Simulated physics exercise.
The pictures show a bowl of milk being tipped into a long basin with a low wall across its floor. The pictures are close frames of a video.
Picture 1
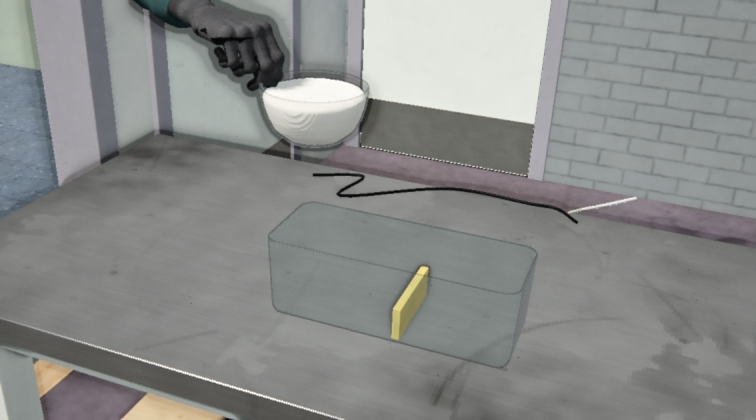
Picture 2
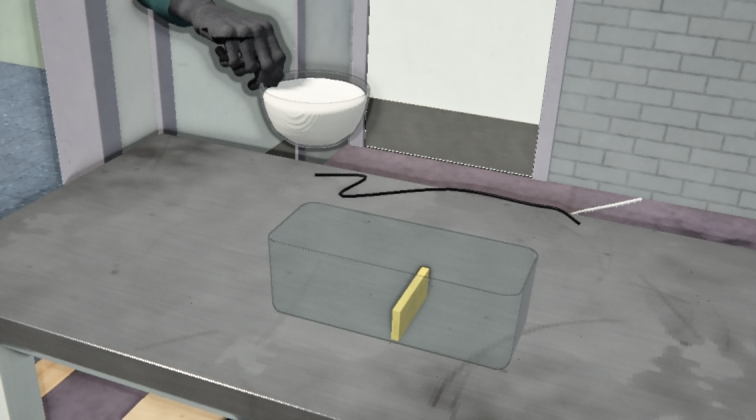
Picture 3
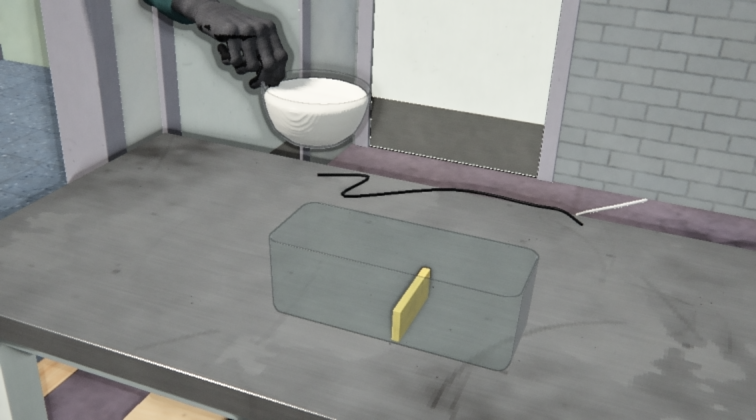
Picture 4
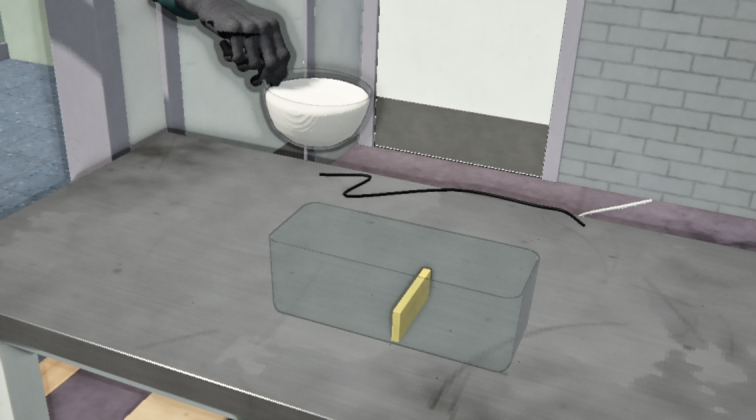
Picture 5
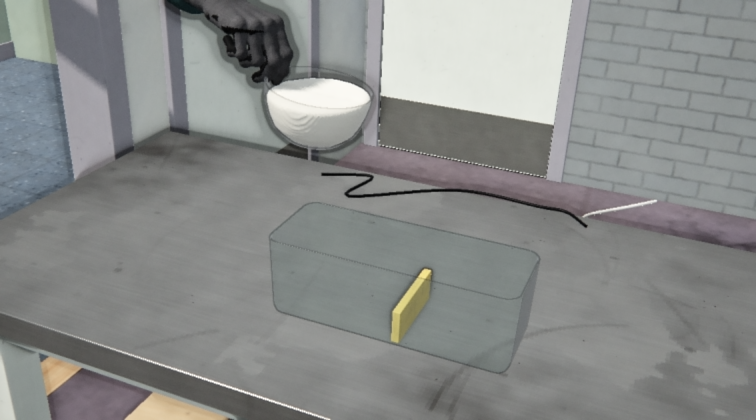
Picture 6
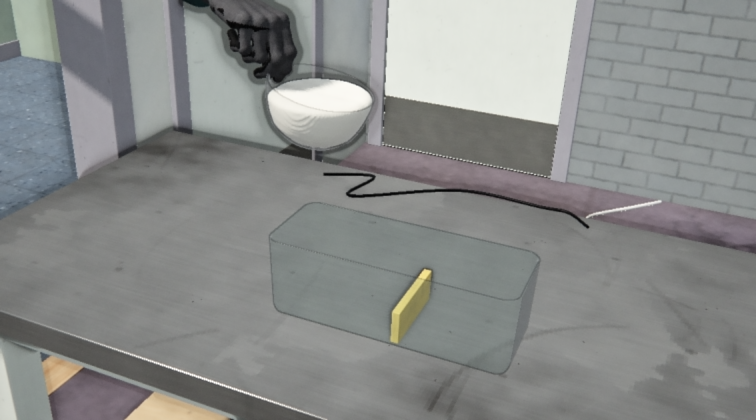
A dark gloved hand slowly tilts a white bowl rightward above a clear basin.
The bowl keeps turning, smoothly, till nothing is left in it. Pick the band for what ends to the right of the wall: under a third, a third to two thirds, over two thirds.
In the end between a third and two thirds is right of the wall.
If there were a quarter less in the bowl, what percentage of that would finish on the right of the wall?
About 30 per cent.
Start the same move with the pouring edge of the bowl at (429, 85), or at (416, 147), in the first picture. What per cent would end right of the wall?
The first gives 95 %, the second 90 %.
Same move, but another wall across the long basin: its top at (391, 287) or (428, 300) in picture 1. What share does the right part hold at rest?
The first gives 75 %, the second 20 %.
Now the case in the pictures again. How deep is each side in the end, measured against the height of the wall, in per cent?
Near 30 on the left, 40 on the right.
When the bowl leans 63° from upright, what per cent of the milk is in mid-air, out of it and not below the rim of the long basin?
Some 35 per cent.
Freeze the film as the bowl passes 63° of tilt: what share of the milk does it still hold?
Near 50 %.
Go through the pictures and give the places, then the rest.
Tilt 0°; pouring edge (365, 95); surface from (271, 85) to (364, 100); the long basin's rim runs from (286, 220) to (529, 273); the wall's top is at (412, 288), in the first frame.
Tilt 1°; pouring edge (365, 96); surface from (272, 85) to (365, 101), in the second frame.
Tilt 2°; pouring edge (366, 97); surface from (273, 84) to (366, 102), in the third frame.
Tilt 4°; pouring edge (368, 100); surface from (275, 85) to (367, 103), in the fourth frame.
Tilt 8°; pouring edge (369, 104); surface from (276, 85) to (368, 103), in the fifth frame.
Tilt 12°; pouring edge (369, 108); surface from (277, 85) to (370, 103), in the sixth frame.
A moment on, the bowl is tipped part way and 48 per cent is still to pour, 7 is left of the wall and 9 right of it.
Next, the bowl is tipped on its side and 5 per cent is still to pour, 35 is left of the wall and 49 right of it.
Then the bowl is tipped right over and 0 per cent is still to pour, 49 is left of the wall and 50 right of it.
Later the bowl is tipped right over and 0 per cent is still to pour, 49 is left of the wall and 50 right of it.
In the end 49 per cent lies left of the wall, 50 right of it and 1 outside.
